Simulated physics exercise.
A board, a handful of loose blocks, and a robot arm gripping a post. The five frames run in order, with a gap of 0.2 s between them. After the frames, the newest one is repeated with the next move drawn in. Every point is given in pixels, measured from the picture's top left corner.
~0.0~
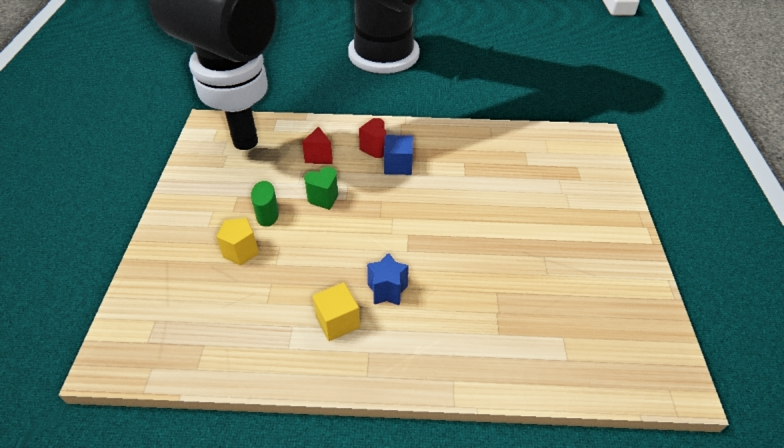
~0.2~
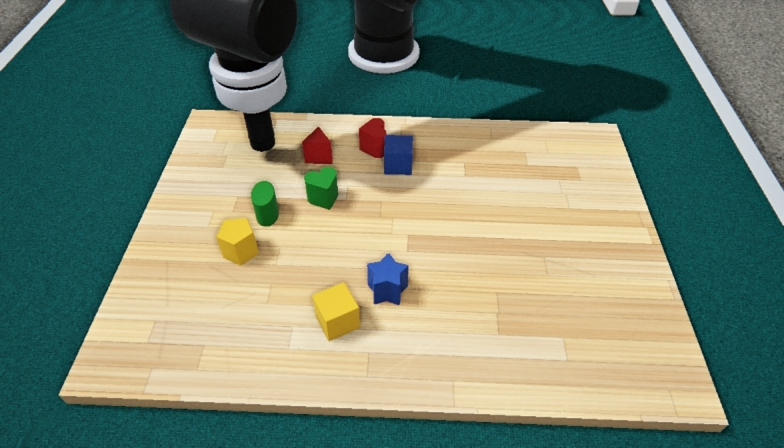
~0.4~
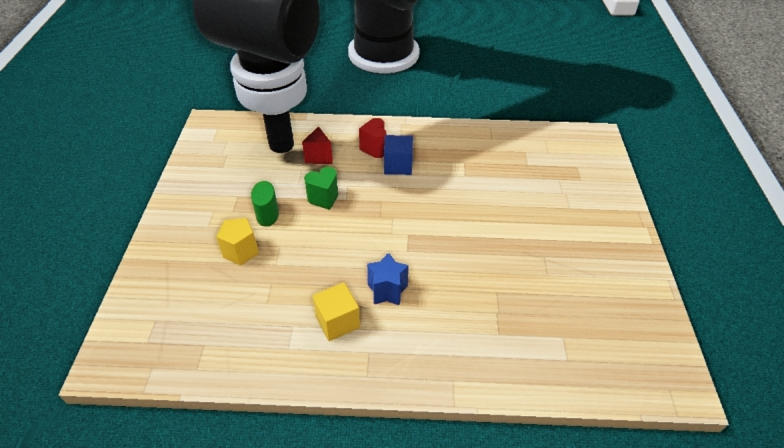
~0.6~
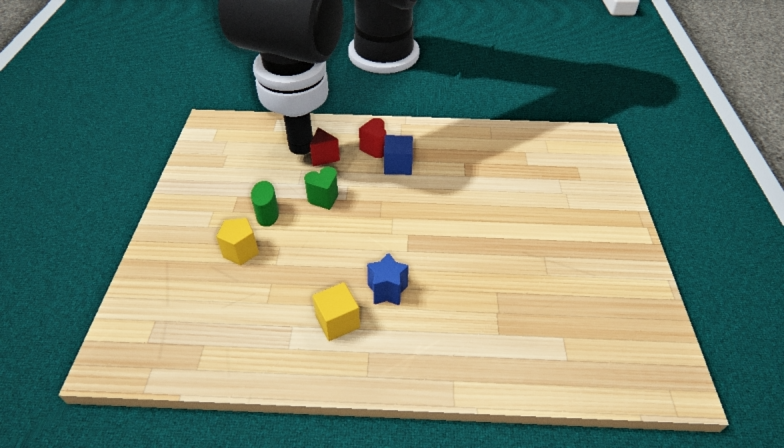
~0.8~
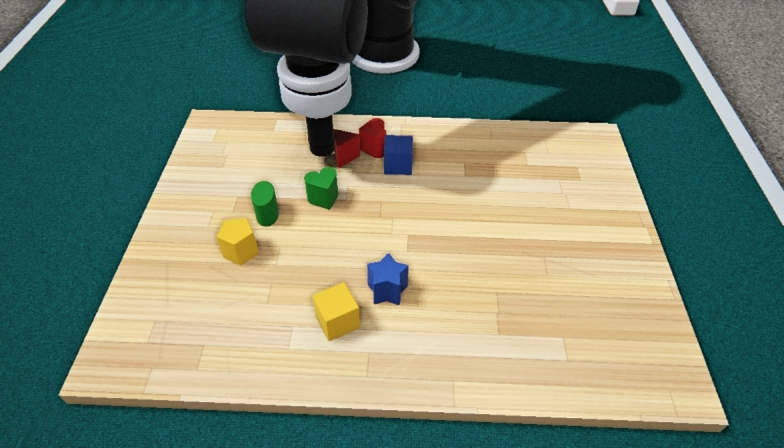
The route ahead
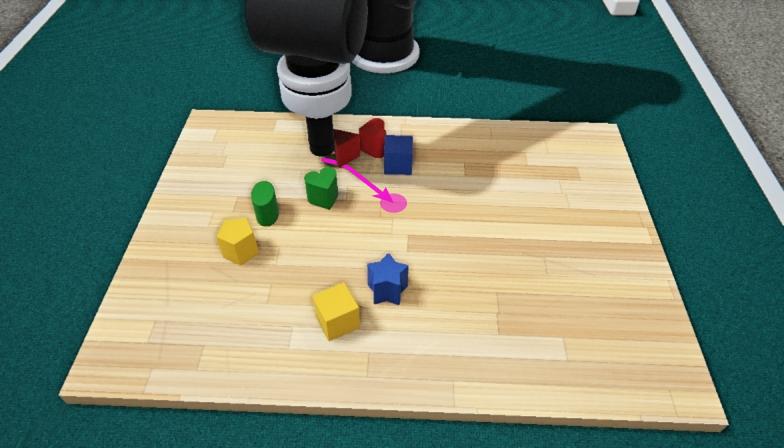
A robot arm moved its dark post to the right along the far side of a wooden board of colored blocks, then pushed the red triangular block rightward, closer to the other red block.
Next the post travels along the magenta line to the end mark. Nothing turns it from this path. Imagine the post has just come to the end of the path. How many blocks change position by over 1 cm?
I count one.
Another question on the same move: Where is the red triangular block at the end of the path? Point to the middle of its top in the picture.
The point I'd pick in the picture is (372, 142).
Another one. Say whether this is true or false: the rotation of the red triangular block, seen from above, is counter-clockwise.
The statement is true.
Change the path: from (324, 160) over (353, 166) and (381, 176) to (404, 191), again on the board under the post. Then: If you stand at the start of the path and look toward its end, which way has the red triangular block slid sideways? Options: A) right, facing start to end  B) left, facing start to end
I choose B.
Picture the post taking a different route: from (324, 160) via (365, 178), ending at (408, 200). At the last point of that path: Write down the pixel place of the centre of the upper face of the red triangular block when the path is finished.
The point I'd pick in the picture is (367, 140).
The drawn path runs from (324, 160) over (361, 177) to (394, 203).
On the path given first. One third of the way, post (350, 159); red triangular block (370, 141), turned 20° anticlockwise.
Two thirds of the way, post (372, 176); red triangular block (372, 142), turned 30° anticlockwise.
At the end, post (394, 192); red triangular block (372, 142), turned 30° anticlockwise; blue square block not moved.
